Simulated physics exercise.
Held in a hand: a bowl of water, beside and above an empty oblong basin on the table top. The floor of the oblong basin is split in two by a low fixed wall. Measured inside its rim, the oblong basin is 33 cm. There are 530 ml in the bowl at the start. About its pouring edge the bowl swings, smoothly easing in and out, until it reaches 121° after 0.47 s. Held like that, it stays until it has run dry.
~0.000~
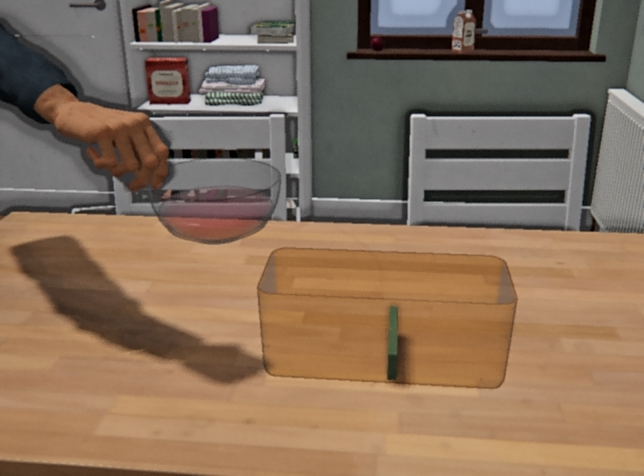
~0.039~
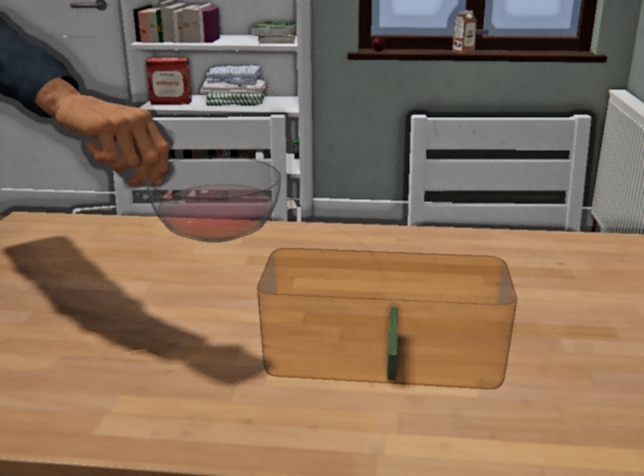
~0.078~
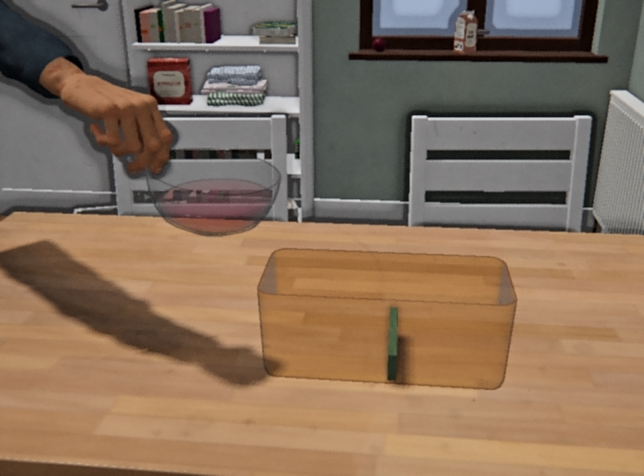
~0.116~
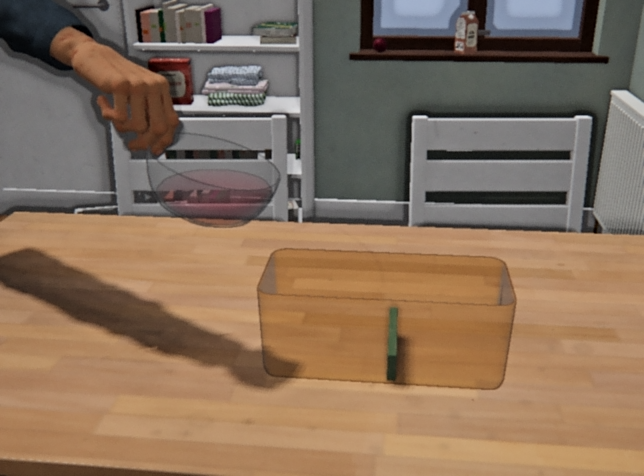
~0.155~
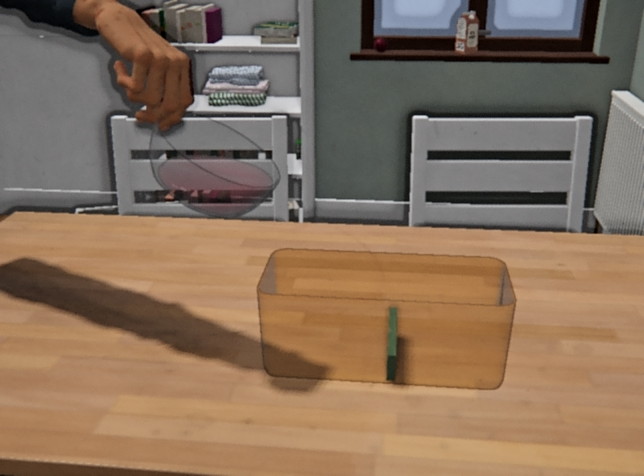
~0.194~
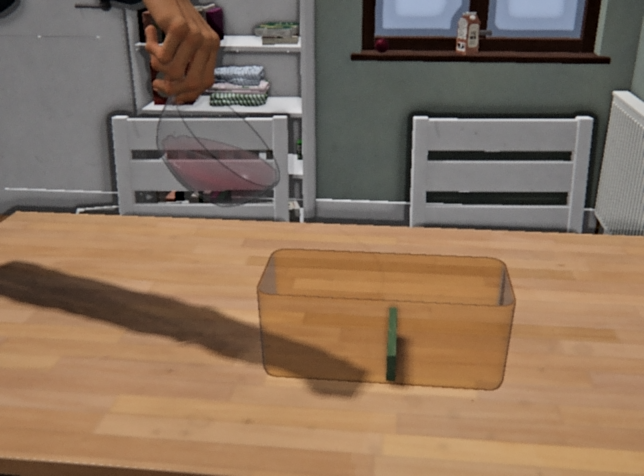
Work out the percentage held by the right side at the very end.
I would put it at 20 per cent.
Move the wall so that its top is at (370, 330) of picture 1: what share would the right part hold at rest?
With the wall placed like that, close to 50 per cent.
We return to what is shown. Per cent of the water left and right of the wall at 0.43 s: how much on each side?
About 3 left, about 0 right.
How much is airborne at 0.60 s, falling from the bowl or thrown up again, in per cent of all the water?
Roughly 5 %.
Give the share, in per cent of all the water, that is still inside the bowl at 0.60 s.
What remains is about 0 percent of it all.
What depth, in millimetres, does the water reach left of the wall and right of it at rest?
Depths: Left near 18 mm, right near 6 mm.
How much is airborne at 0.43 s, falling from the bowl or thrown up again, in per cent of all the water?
76 %.
After 0.43 s the tilt is 118° and 21 per cent is still to pour, 3 is left of the wall and 0 right of it.
After 0.60 s the tilt is 121° and 0 per cent is still to pour, 86 is left of the wall and 9 right of it.
After 0.78 s the tilt is 121° and 0 per cent is still to pour, 68 is left of the wall and 9 right of it.
After 0.97 s the tilt is 121° and 0 per cent is still to pour, 70 is left of the wall and 19 right of it.
In the end 71 per cent lies left of the wall, 20 right of it and 10 outside.
